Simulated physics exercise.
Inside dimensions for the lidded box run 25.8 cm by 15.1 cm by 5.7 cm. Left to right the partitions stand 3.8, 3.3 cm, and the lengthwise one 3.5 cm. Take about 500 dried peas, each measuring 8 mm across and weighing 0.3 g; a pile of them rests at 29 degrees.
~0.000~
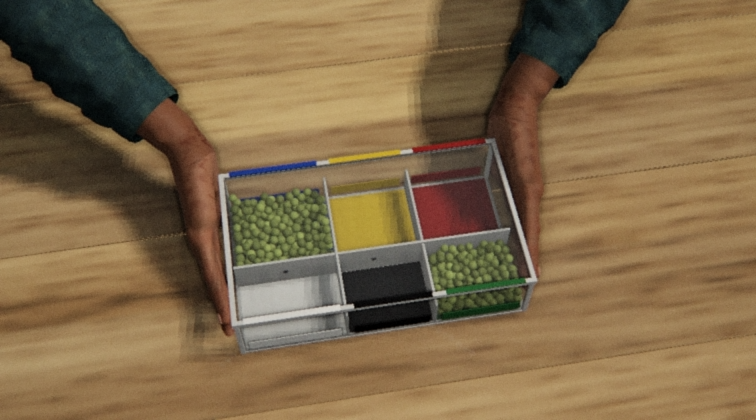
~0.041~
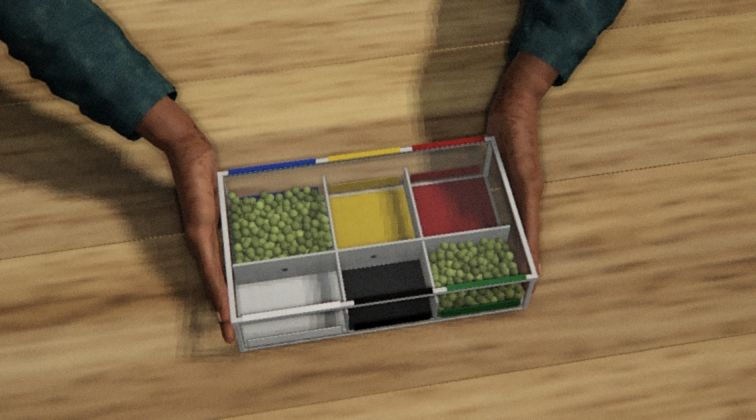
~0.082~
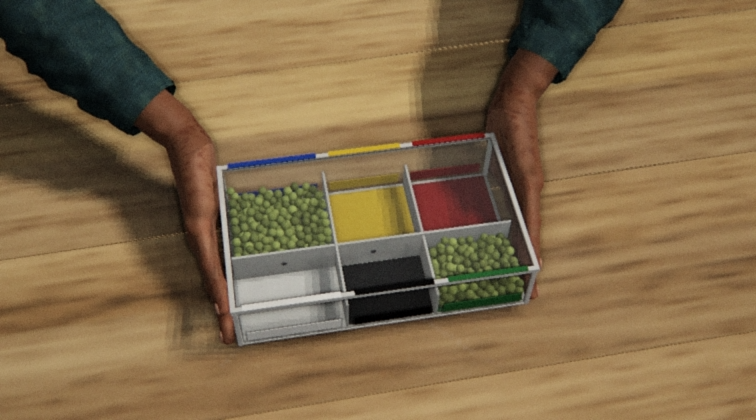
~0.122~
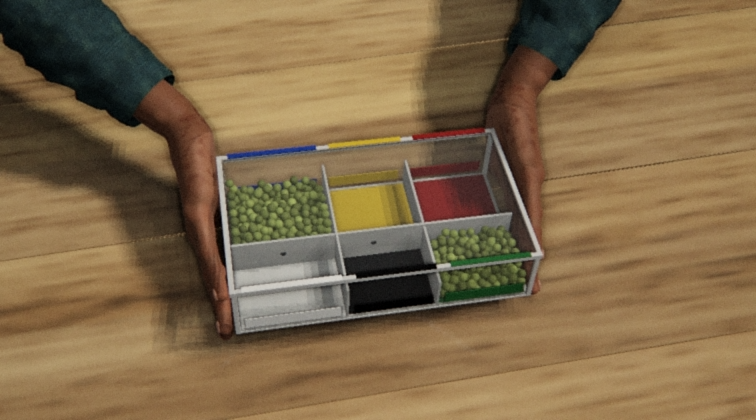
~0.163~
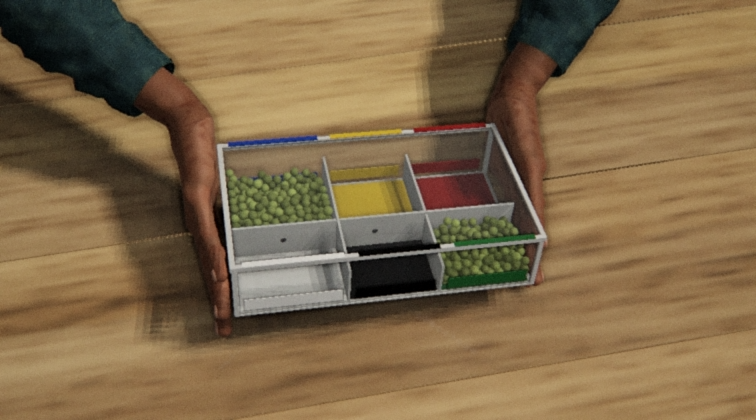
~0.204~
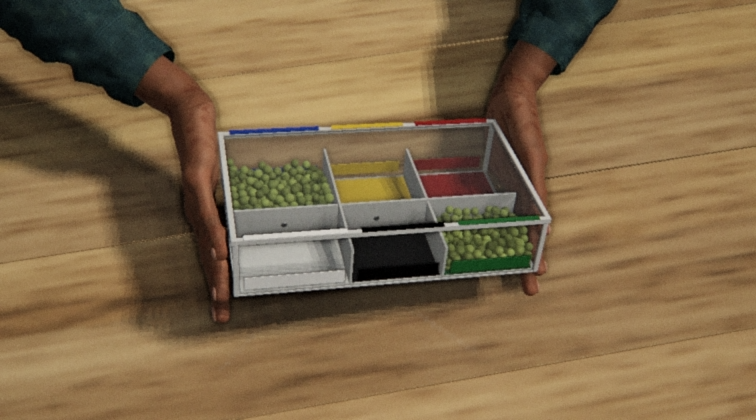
Two hands held a clear, divided box with green peas in the back left and front right compartments, then steadily tilted it away from the viewer while the peas stayed in their sections.
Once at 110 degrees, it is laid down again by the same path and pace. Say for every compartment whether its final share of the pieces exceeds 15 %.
Red: Exceeds, blue: Exceeds, green: Does not exceed, yellow: Does not exceed, white: Does not exceed, black: Does not exceed.
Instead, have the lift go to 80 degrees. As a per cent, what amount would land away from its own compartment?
Roughly 20 %.
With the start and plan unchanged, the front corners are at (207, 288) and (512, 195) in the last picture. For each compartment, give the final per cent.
In per cent, the final split is red 0, blue 80, green 0, yellow 20, white 0, black 0.
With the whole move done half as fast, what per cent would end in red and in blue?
In per cent, red gets 35 and blue gets 55.
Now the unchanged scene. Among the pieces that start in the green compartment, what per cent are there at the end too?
Share retained: Approx. 20 %.
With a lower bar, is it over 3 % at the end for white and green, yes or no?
So white is a miss and green is a pass.
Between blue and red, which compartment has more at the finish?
It is the blue one.
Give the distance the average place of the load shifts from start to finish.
It shifts by roughly 4.0 cm.
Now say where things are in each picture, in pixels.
In the first picture, box tilt 0 degrees, front corners at (237, 323) and (531, 279); blue 60 %, green 40 %.
In the second picture, box tilt 1 degrees, front corners at (236, 319) and (532, 276).
In the third picture, box tilt 4 degrees, front corners at (235, 309) and (534, 267), lowest corner right back.
In the fourth picture, box tilt 9 degrees, front corners at (234, 292) and (537, 254), lowest corner right back.
In the fifth picture, box tilt 15 degrees, front corners at (235, 267) and (541, 237), lowest corner right back.
In the sixth picture, box tilt 20 degrees, front corners at (236, 240) and (545, 219), lowest corner right back; blue 60 %, green 40 %. Its pace works out near 140 degrees a second.
After 0.92 s, tilt 110 degrees; red 15 %, blue 55 %, green 20 %, yellow 5 %.
After 1.40 s, tilt 47 degrees; red 35 %, blue 55 %, green 5 %, yellow 5 %.
Then, at 1.95 s, tilt 0 degrees; red 35 %, blue 55 %, green 5 %, yellow 5 %.
In the end, at 2.4 s, red 35 %, blue 55 %, green 5 %, yellow 5 %, white 0 %, black 0 %.
